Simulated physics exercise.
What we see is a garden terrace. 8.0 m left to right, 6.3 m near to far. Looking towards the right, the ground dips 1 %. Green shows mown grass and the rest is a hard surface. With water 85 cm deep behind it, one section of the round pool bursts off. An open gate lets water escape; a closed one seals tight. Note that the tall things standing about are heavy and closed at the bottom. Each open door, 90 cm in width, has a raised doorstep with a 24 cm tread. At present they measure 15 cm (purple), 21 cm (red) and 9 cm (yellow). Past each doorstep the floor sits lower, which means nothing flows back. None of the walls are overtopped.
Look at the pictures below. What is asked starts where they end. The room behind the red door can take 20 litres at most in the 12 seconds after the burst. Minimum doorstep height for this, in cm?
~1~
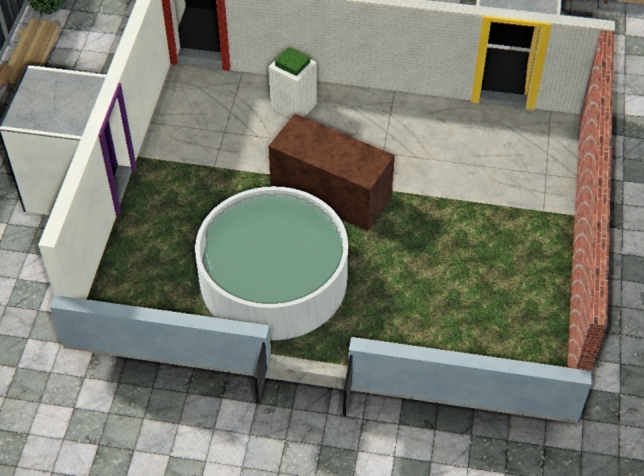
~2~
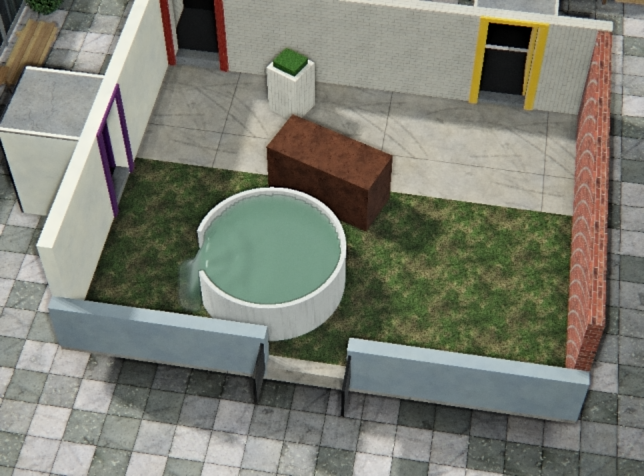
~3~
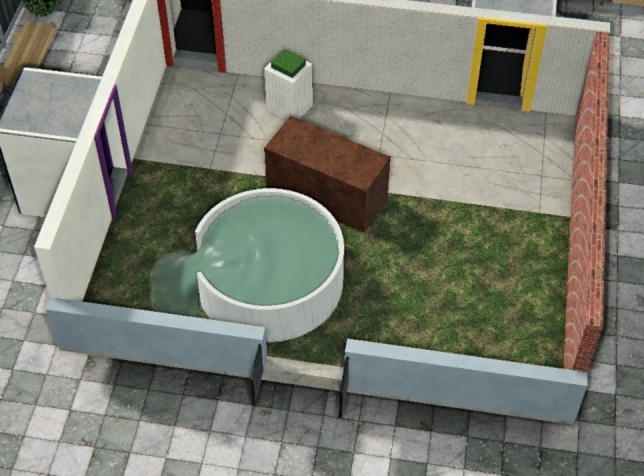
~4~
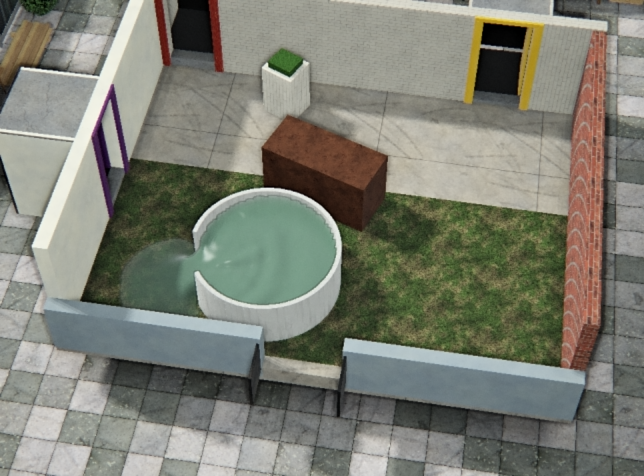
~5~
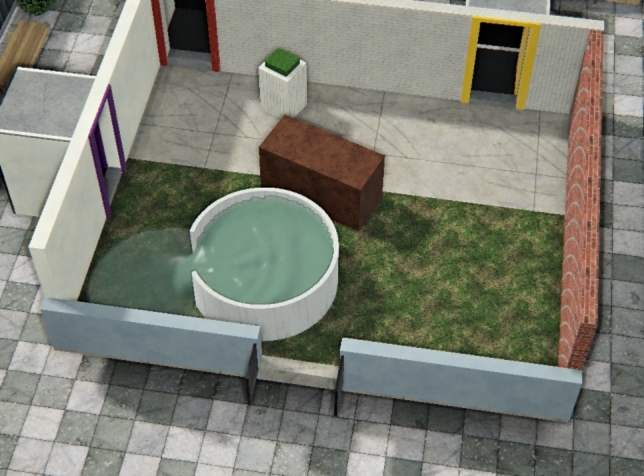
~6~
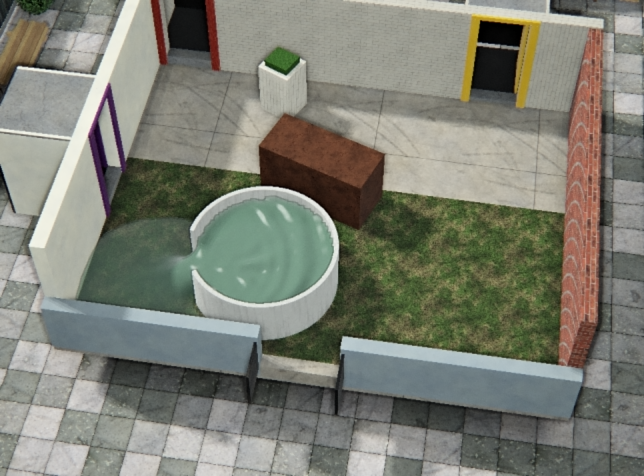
Roughly 15 cm.
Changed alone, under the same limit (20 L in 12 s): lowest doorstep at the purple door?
At purple, roughly 11.0 cm.
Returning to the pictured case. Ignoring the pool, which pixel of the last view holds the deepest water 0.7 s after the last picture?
At about pixel (69, 326).
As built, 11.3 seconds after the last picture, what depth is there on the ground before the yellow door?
Roughly 5.5 cm deep.
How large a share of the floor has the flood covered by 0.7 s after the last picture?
I'd say near 15 percent is wet.
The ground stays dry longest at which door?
Yellow.
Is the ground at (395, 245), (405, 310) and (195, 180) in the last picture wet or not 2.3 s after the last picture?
Untouched; untouched; soaked.
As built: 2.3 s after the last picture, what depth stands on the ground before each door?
Door depths (cm): Purple = 15, red = 0, yellow = 0.
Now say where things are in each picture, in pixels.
Still water, 85 cm deep, in the round pool at (272, 248); the red door at (196, 28) is dry, in the first picture.
The front is at (183, 268), 0.4 m from the gap at (201, 273); 0.3 m2 of floor is wet, 85 cm left at the back, in the second picture.
The front is at (154, 275), 0.8 m from the gap at (199, 276); 0.9 m2 of floor is wet, 85 cm left at the back, in the third picture.
The gap is at (197, 276), the front 1.2 m out at (125, 279); the back of the round pool holds 85 cm, in the fourth picture.
The front is at (92, 293), 1.7 m from the gap at (194, 275); 3.3 m2 of floor is wet, 85 cm left at the back, in the fifth picture.
Water pours out at (194, 274) and has run 2.1 m, to a hidden place; about 8 cm deep outside, 80 cm at the back; the red door at (186, 28), 5.3 m from the gap, is still 3.9 m from the nearest water, in the sixth picture.
Then, 0.7 s after the last picture water covers 15 % of the floor, deepest (54 cm) near (69, 326); it has not reached the red door.
Then, 2.3 s after the last picture water covers 30 % of the floor, deepest (36 cm) near (123, 296); it has not reached the red door.
Then, 11.3 s after the last picture water covers 100 % of the floor, deepest (12 cm) near (189, 333); 10 cm at the red door, 0 litres in over its 21 cm doorstep.
At the red door as built, the water peaked near 20 cm, 3.1 s after the last picture.
With a doorstep of 13.5 cm, 39 litres would have come in within the 12 s; with 18 cm, 3 litres. So under 20 litres takes about 15 cm.
